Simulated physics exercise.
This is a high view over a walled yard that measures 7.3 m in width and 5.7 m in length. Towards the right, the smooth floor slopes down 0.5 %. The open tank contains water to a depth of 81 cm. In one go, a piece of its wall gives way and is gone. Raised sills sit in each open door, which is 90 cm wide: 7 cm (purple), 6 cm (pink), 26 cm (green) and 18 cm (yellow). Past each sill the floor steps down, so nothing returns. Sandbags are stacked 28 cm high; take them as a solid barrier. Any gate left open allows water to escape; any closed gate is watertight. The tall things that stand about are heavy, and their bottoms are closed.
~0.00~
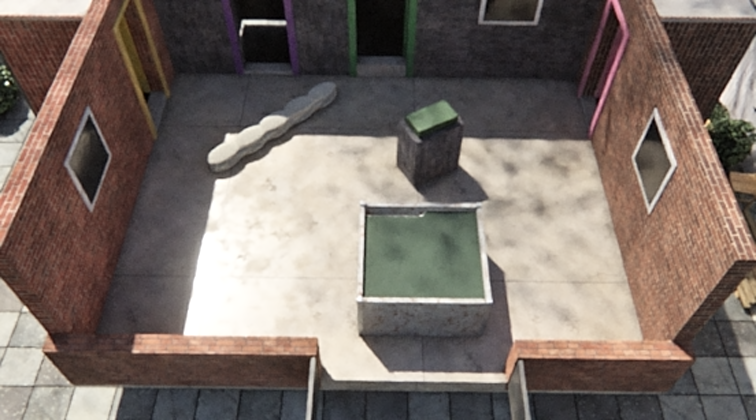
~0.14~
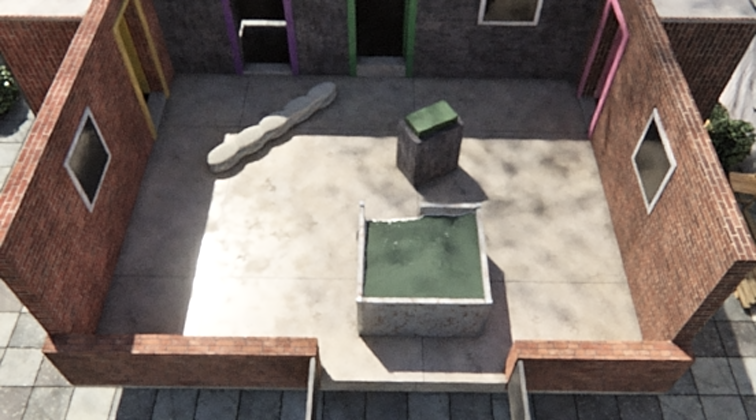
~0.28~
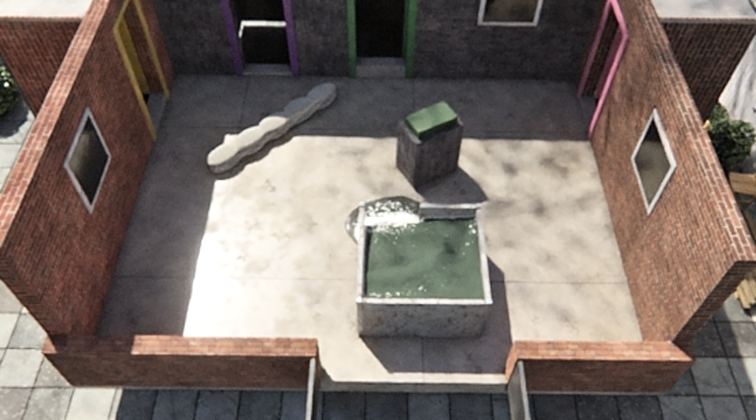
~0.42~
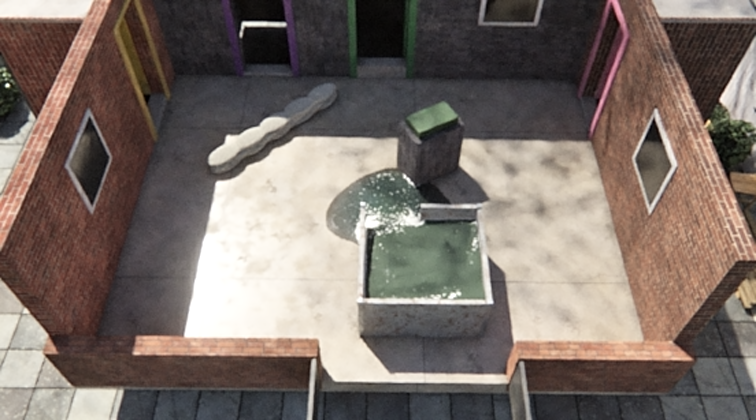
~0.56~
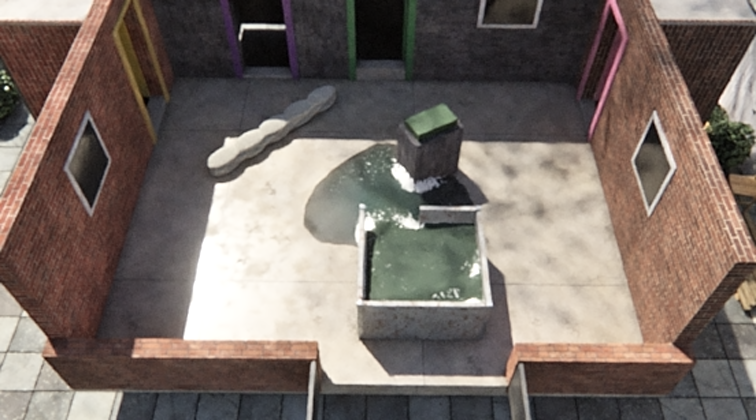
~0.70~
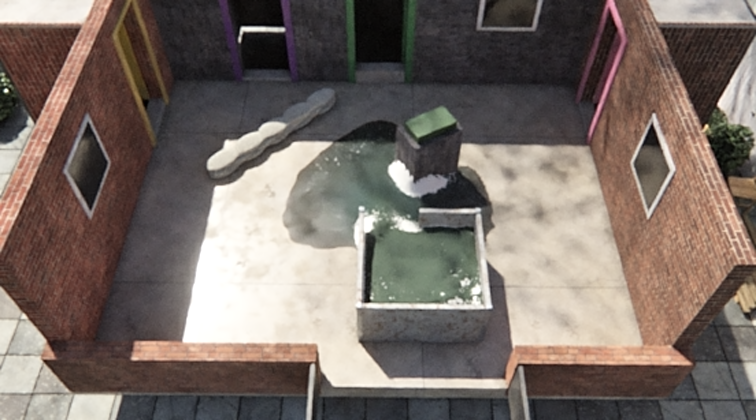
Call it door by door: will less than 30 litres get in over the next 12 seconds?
Purple door - yes, less; pink door - no, 30 litres or more; green door - yes, less; yellow door - yes, less.
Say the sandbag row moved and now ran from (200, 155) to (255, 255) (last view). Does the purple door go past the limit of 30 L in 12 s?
Then the purple door stays beyond the limit.
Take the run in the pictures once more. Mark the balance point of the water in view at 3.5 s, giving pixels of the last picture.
The water's centre is around (387, 185).
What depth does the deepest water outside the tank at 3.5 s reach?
Around 26 centimetres.
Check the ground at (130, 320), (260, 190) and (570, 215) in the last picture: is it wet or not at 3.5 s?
First spot not yet wet, second submerged, third submerged.
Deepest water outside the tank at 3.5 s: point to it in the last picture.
Around (318, 118).
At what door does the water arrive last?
I'd say the yellow one.
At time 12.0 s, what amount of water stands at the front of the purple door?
The depth comes to around 4.0 centimetres.
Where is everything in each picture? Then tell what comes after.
In the first picture, still water, 81 cm deep, in the open tank at (422, 253).
In the second picture, water pours out on the open tank's far side and has run 0.5 m, to a hidden place; typically 7 cm deep outside, 81 cm at the open tank's back.
In the third picture, water pours out on the open tank's far side and has run 0.8 m, to (407, 202); typically 10 cm deep outside, 79 cm at the open tank's back.
In the fourth picture, water pours out on the open tank's far side and has run 1.4 m, to (400, 174); typically 8 cm deep outside, 70 cm at the open tank's back.
In the fifth picture, water pours out on the open tank's far side and has run 2.0 m, to (377, 149); typically 6 cm deep outside, 69 cm at the open tank's back.
In the sixth picture, water pours out on the open tank's far side and has run 2.6 m, to (373, 126); typically 5 cm deep outside, 67 cm at the open tank's back.
After 1.4 s water covers 25 % of the floor and is deepest (39 cm) near (329, 111); purple door not reached, pink door not reached, green door 18 cm at the sill, 0 L in, yellow door not reached.
After 2.2 s water covers 35 % of the floor and is deepest (34 cm) near (318, 118); purple door 3 cm at the sill, 0 L in, pink door 8 cm at the sill, 0 L in, green door 25 cm at the sill, 2 L in, yellow door not reached.
After 3.5 s water covers 55 % of the floor and is deepest (26 cm) near (318, 118); purple door 3 cm at the sill, 0 L in, pink door 5 cm at the sill, 2 L in, green door 18 cm at the sill, 7 L in, yellow door 9 cm at the sill, 0 L in.
After 7.0 s water covers 85 % of the floor and is deepest (11 cm) near (640, 372); purple door 2 cm at the sill, 0 L in, pink door 10 cm at the sill, 78 L in, green door 9 cm at the sill, 7 L in, yellow door 4 cm at the sill, 0 L in.
After 12.0 s water covers 95 % of the floor and is deepest (9 cm) near (626, 372); purple door 4 cm at the sill, 0 L in, pink door 6 cm at the sill, 94 L in, green door 4 cm at the sill, 7 L in, yellow door 3 cm at the sill, 0 L in.
